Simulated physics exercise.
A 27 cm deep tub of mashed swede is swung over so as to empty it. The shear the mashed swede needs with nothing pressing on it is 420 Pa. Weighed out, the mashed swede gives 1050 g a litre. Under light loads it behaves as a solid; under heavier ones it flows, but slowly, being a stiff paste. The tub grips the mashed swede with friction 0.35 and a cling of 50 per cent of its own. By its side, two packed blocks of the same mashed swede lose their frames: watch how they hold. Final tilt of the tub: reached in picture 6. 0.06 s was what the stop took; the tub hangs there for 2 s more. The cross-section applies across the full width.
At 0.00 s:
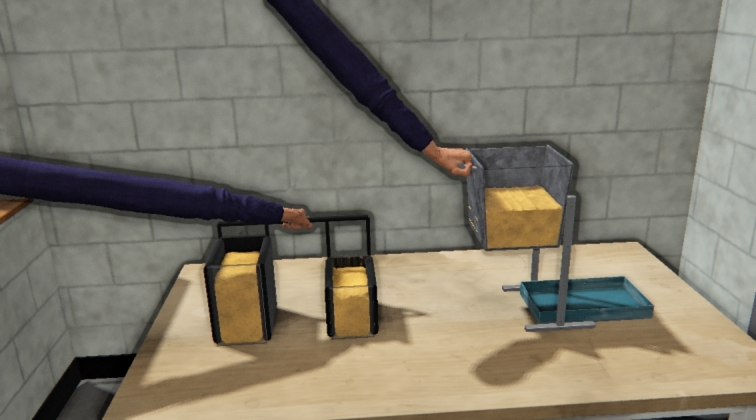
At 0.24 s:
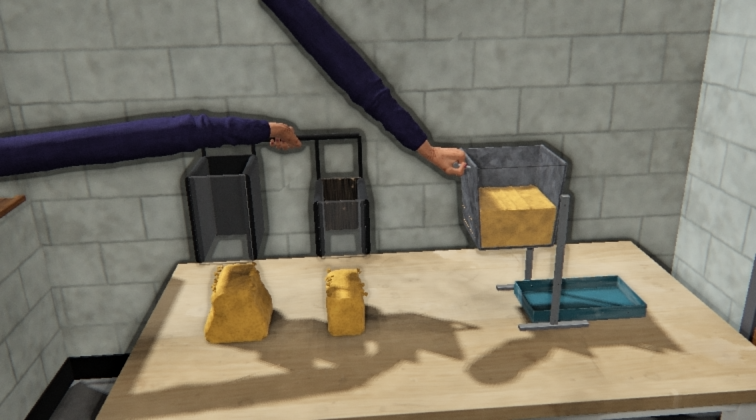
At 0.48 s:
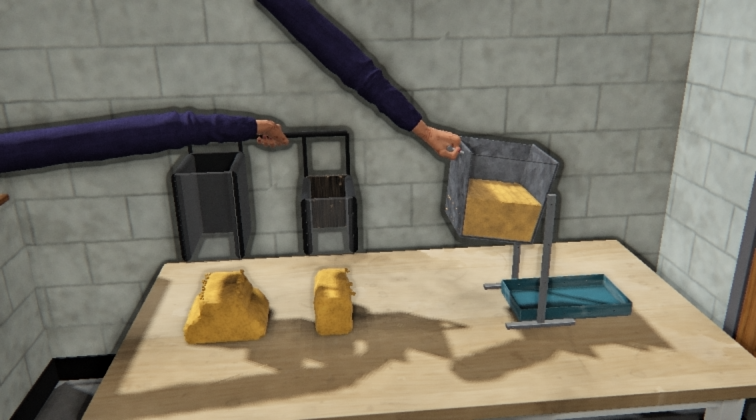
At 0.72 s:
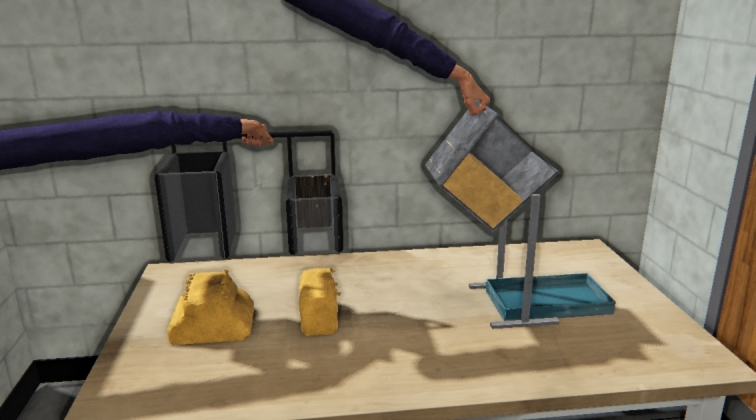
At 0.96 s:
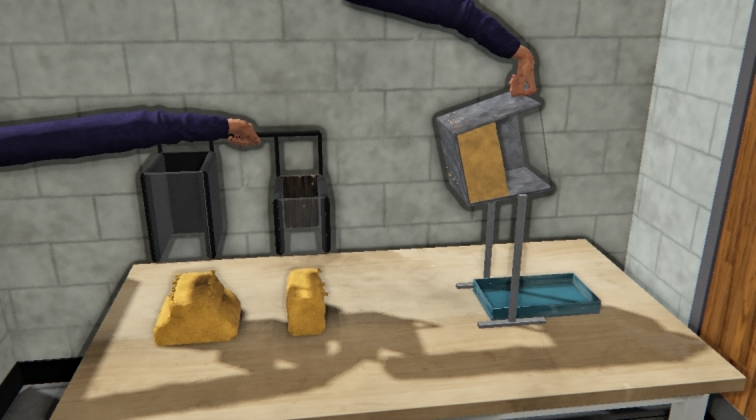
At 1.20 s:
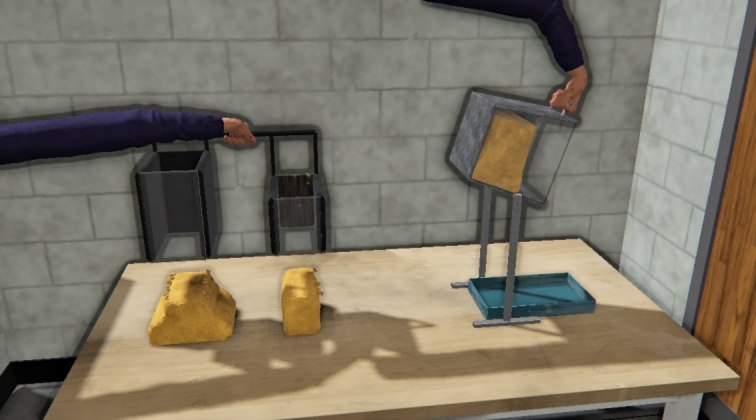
On a wooden table, two yellow blocks lose their casings before a hand tips a tub over.
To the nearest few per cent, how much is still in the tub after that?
About 0 %.
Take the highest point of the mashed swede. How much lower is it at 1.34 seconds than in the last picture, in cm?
Roughly 7 cm.
By 1.34 s, the tub is at 106 degrees and holds 100 %.
By 1.51 s, the tub is at 106 degrees and holds 43 %.
By 1.68 s, the tub is at 106 degrees and holds 3 %.
By 1.85 s, the tub is at 106 degrees and holds 0 %.
By 3.20 s, at the end, the tub is at 106 degrees and holds 0 %.
